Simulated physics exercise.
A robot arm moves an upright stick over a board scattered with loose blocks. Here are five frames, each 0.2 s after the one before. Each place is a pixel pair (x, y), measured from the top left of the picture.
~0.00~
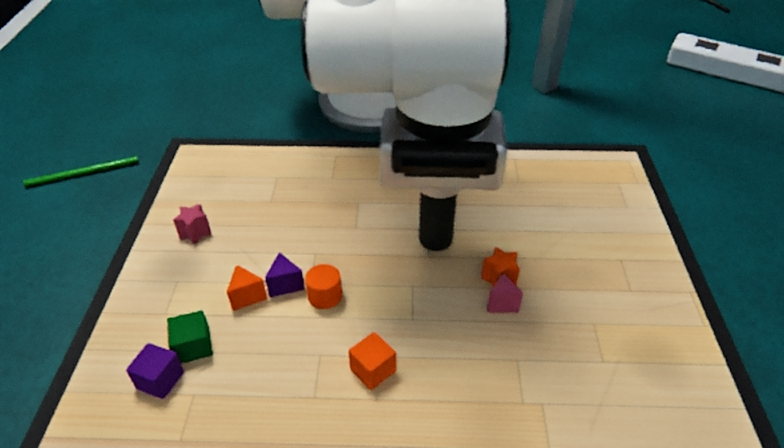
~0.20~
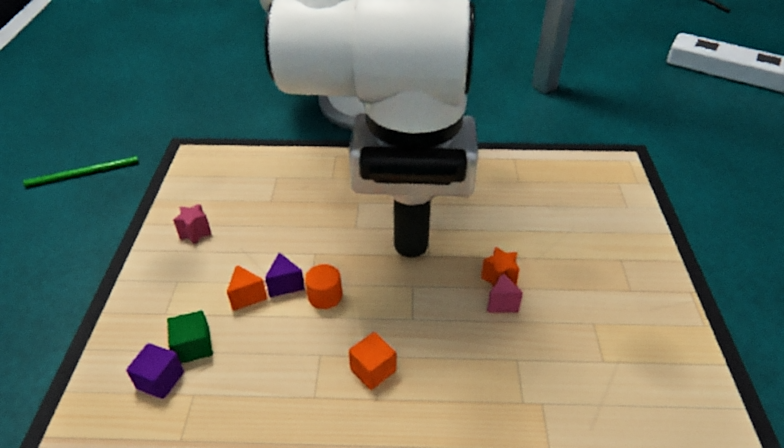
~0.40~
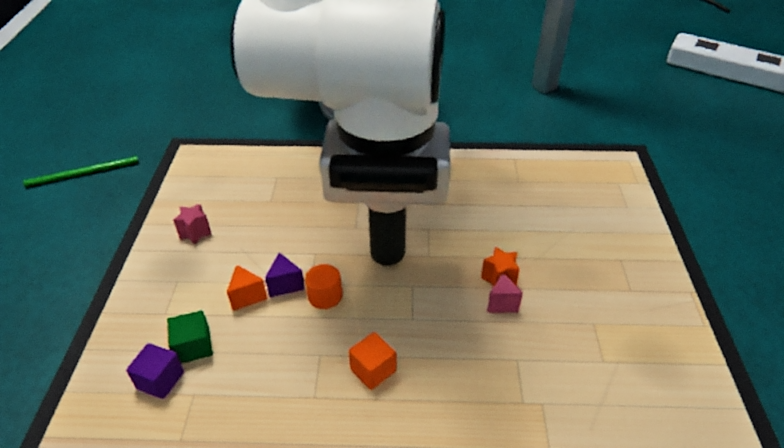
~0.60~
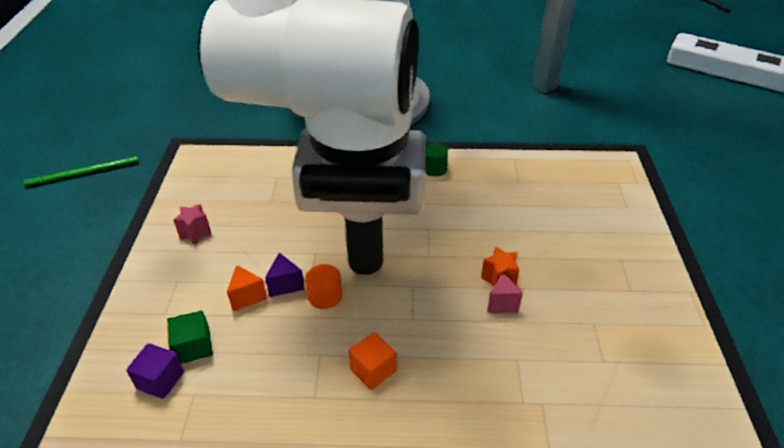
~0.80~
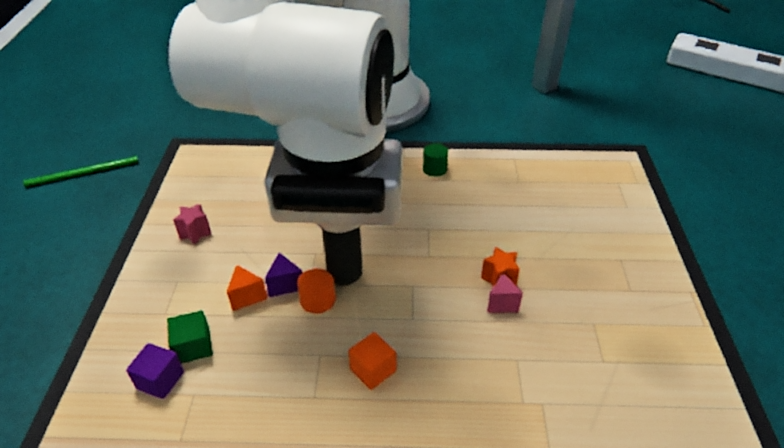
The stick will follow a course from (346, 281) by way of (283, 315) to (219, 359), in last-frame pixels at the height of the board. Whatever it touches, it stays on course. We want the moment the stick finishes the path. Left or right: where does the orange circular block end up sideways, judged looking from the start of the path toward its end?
To the left.
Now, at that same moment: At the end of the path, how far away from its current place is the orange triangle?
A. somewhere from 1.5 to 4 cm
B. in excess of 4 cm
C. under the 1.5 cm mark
My answer is option C.
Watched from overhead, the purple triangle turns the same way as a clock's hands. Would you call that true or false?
This is true.
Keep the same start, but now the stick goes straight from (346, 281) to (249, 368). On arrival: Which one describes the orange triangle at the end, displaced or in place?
By the end it is where it was.
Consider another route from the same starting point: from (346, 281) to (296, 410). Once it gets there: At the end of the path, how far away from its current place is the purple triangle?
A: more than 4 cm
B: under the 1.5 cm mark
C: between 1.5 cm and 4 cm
B.
On the path given first. One third of the way, stick (303, 295); purple triangle (272, 266), turned 35° clockwise; orange circular block (273, 307).
Two thirds of the way, stick (259, 319); purple triangle (268, 267), turned 60° clockwise; orange circular block (235, 338).
At the end, stick (216, 351); green square (177, 330), turned 30° clockwise; orange triangle in place; purple triangle (268, 267), turned 60° clockwise; orange circular block (207, 375).
